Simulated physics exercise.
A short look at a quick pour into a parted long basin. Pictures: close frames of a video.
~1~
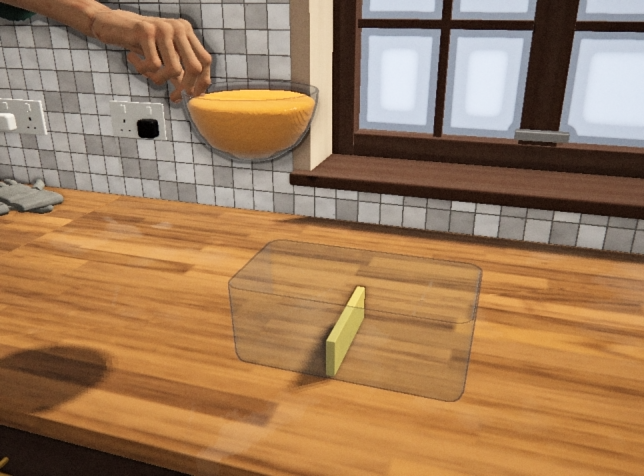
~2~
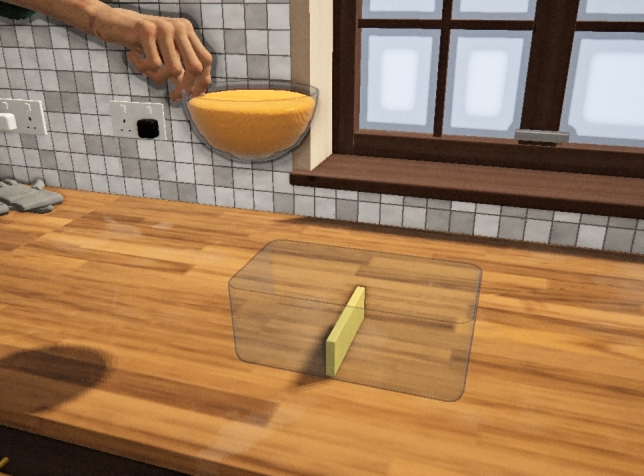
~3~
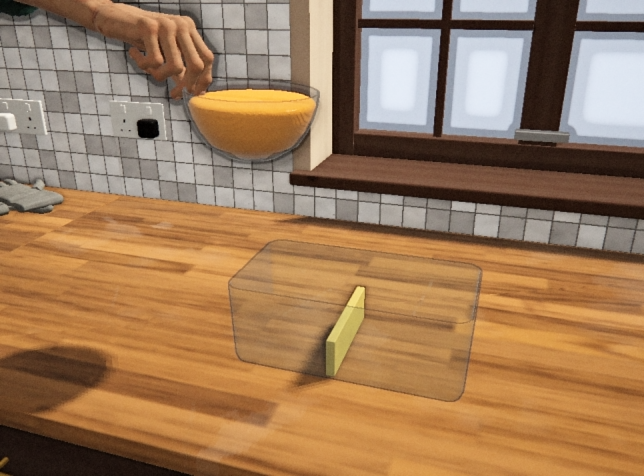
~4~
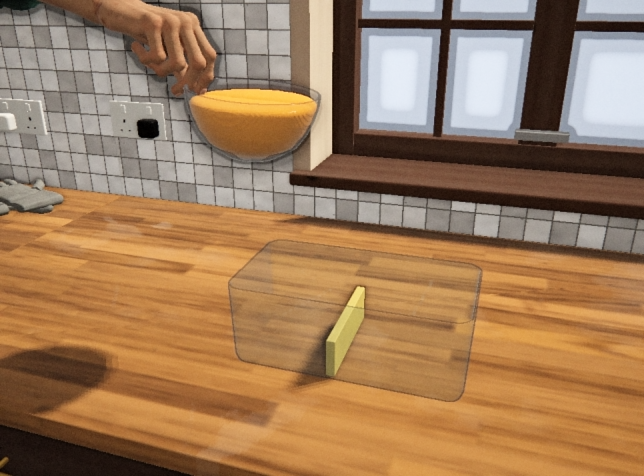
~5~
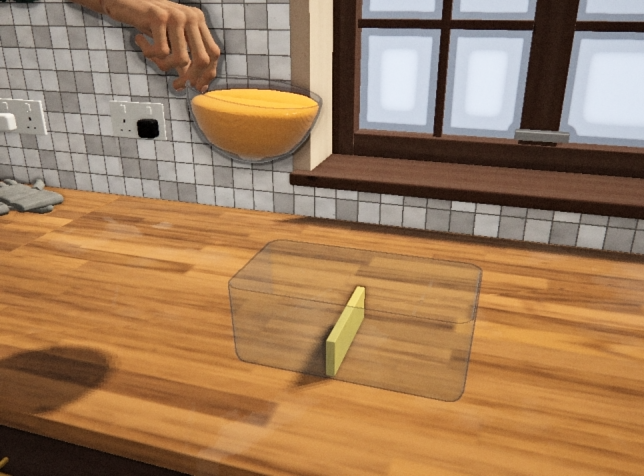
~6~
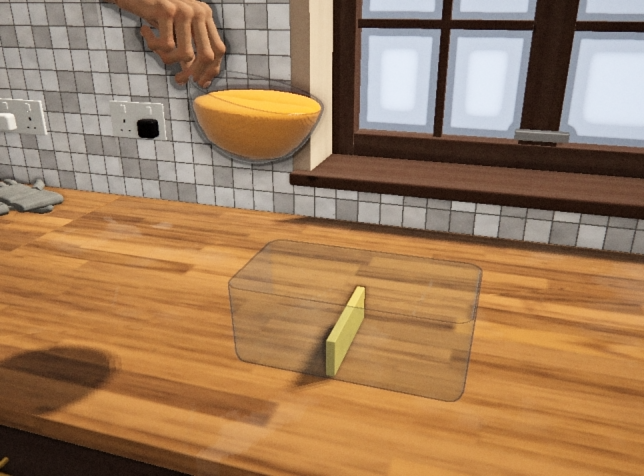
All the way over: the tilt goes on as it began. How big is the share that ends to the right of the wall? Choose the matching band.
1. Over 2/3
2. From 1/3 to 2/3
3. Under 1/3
Over 2/3 (1).
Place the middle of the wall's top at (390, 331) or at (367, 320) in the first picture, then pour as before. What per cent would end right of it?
Near 30 % and 60 %.
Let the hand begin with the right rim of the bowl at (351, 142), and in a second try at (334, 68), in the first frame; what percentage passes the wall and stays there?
In turn 95 and 90 in a hundred.
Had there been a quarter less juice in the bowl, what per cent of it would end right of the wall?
That works out to some 75 %.
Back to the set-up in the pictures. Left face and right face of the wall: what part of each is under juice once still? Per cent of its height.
On the left roughly 20, on the right roughly 60.
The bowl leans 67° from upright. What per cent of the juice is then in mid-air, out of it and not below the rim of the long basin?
Share out of both vessels: Approx. 45 %.
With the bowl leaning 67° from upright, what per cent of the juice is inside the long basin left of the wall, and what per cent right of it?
Left part: Around 0 %. Right part: Around 10 %.
A moment on, the bowl is tipped part way and 44 per cent is still to pour, 1 is left of the wall and 10 right of it.
Next, the bowl is tipped on its side and 5 per cent is still to pour, 6 is left of the wall and 73 right of it.
Then the bowl is tipped on its side and 0 per cent is still to pour, 19 is left of the wall and 79 right of it.
Later the bowl is tipped on its side and 0 per cent is still to pour, 19 is left of the wall and 79 right of it.
Finally, 19 per cent lies left of the wall, 79 right of it and 1 outside.
